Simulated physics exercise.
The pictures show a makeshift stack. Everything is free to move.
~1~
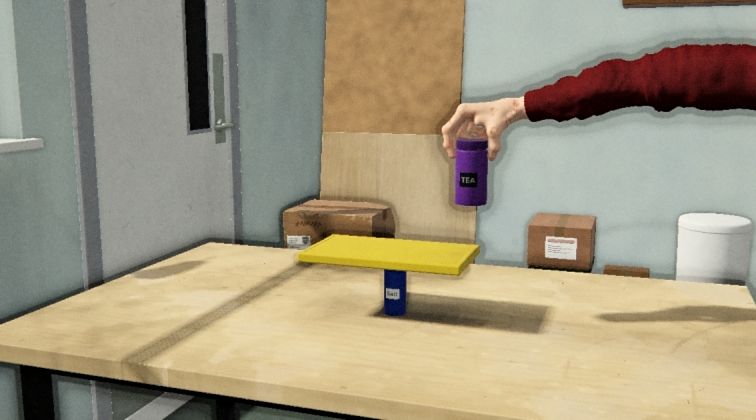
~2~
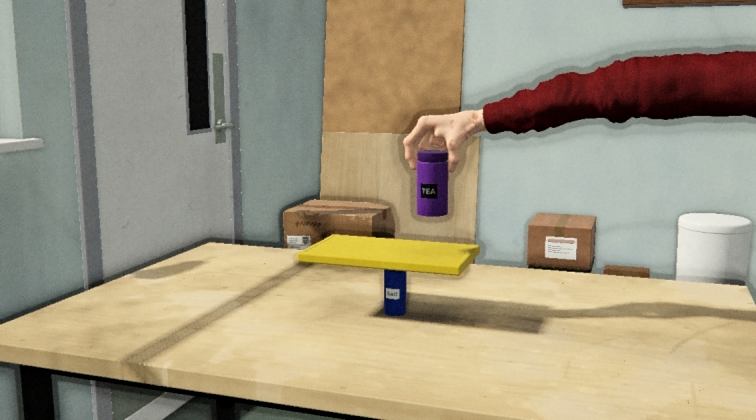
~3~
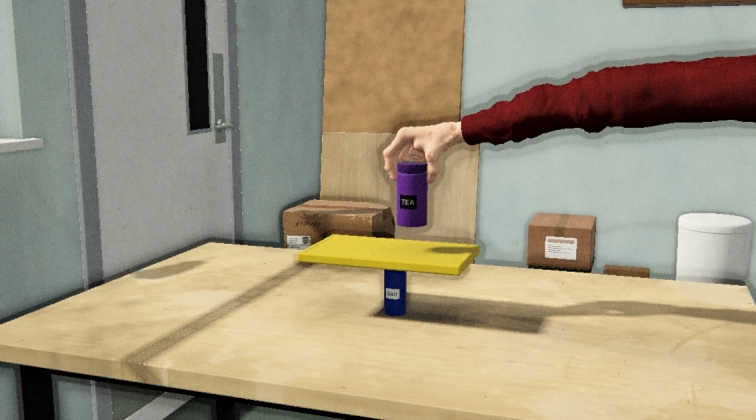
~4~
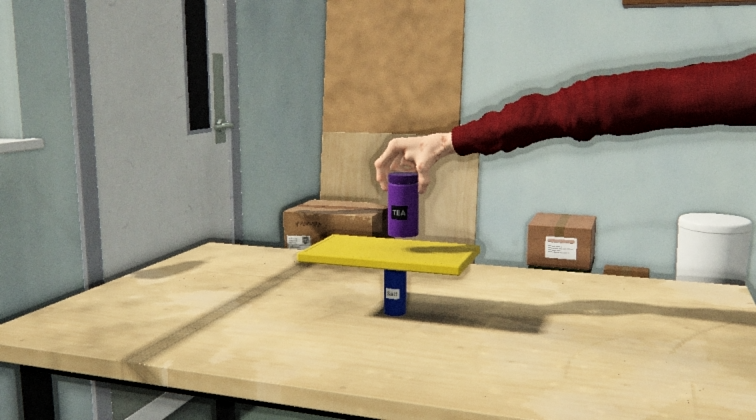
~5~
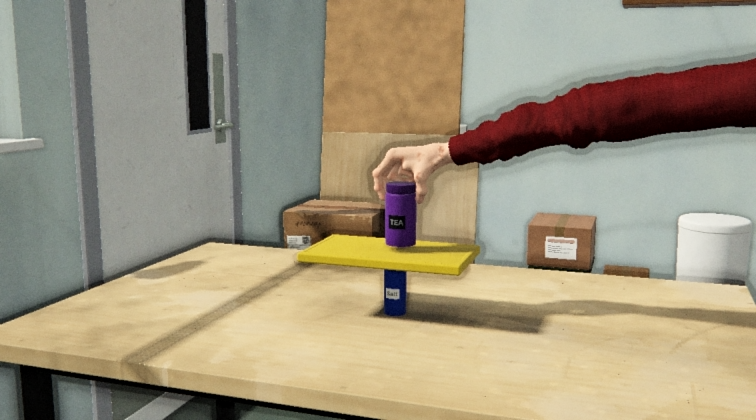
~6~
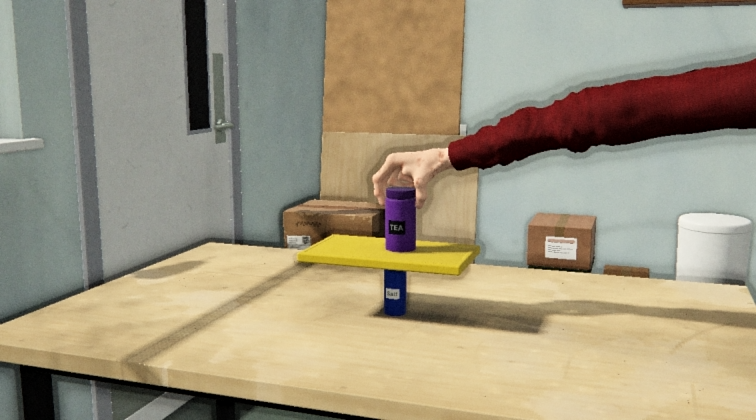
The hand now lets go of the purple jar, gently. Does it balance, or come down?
As it turns out, it holds.
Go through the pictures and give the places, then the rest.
Still above its spot; purple jar (472, 172); yellow lid (391, 253), in the first picture.
Still above its spot; purple jar (433, 183); yellow lid (391, 253), in the second picture.
Still above its spot; purple jar (412, 194); yellow lid (391, 253), in the third picture.
Still above its spot; purple jar (403, 204); yellow lid (391, 253), in the fourth picture.
Still above its spot; purple jar (401, 214); yellow lid (391, 253), in the fifth picture.
Set down, still held; purple jar (401, 219); yellow lid (391, 253), in the sixth picture.
Then, 0.20 s on from there, no change.
Then, 0.50 s on from there, purple jar resting near (401, 219).
In the end, all 3 unmoved. At the end, from the last picture's camera, purple jar near (401, 219). The stack stays up.
